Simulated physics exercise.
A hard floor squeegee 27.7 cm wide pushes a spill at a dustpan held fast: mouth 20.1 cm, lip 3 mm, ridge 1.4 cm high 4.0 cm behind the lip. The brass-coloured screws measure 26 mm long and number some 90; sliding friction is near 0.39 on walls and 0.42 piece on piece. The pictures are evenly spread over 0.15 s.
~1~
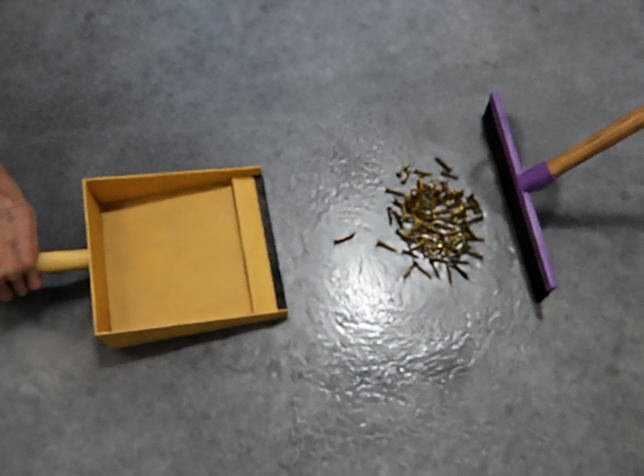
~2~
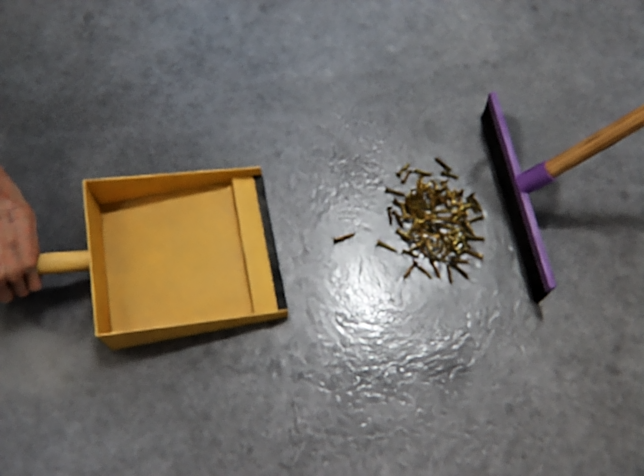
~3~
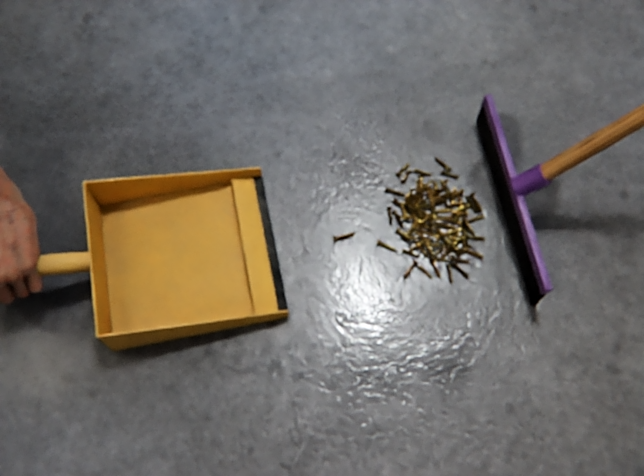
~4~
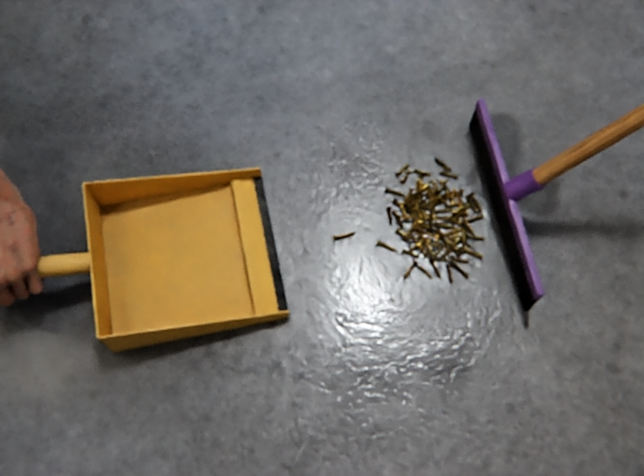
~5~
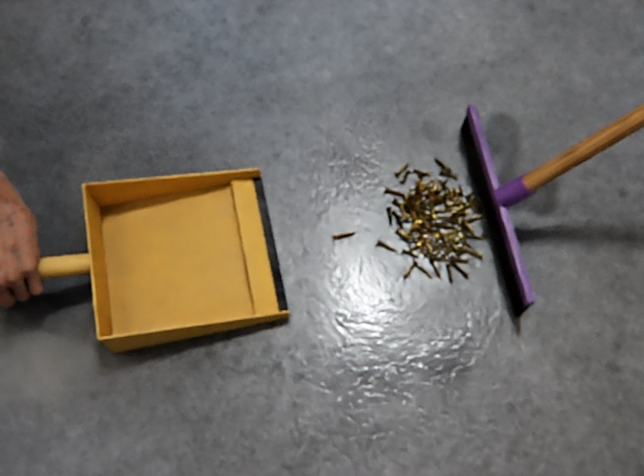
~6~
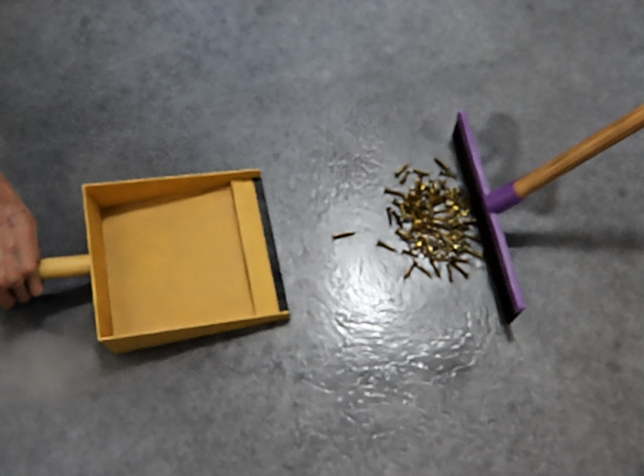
A purple floor squeegee with a wooden handle slides a short way left across a grey floor, reaching the near edge of a pile of brass-coloured screws, while a hand at left holds a yellow dustpan still.
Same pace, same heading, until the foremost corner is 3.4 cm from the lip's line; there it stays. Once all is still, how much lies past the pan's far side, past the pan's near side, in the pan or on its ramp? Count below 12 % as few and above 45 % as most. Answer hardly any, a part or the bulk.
Past the pan's far side: Hardly any; past the pan's near side: A part; in the pan or on its ramp: Hardly any.
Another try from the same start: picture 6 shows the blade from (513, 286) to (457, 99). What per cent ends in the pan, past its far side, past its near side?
Pan 20, far 0, near 0.
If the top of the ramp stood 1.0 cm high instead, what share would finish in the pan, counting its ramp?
In that case some 5 per cent.
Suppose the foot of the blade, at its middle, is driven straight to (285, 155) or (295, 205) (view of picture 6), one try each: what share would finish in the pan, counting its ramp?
Some 10 and 20 per cent.
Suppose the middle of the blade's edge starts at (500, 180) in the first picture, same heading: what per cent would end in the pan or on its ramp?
Some 5 per cent.
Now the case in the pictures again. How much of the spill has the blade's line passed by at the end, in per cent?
Some 5 per cent.
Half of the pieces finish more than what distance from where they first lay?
Roughly 20 cm.
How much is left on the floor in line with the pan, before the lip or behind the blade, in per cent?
About 65 per cent.
Then, 0.25 s after the last picture, middle of the blade 16 cm from the lip; 0 % over the lip, far side 0 %, near side 10 %.
Then, 0.42 s after the last picture, middle of the blade 8 cm from the lip; 0 % over the lip, far side 0 %, near side 20 %.
Then, 0.70 s after the last picture, middle of the blade 4 cm from the lip; 5 % over the lip, far side 5 %, near side 30 %.
In the end, far side 0 %, near side 30 %, pan 5 %, in front of the lip or behind the blade 65 %.
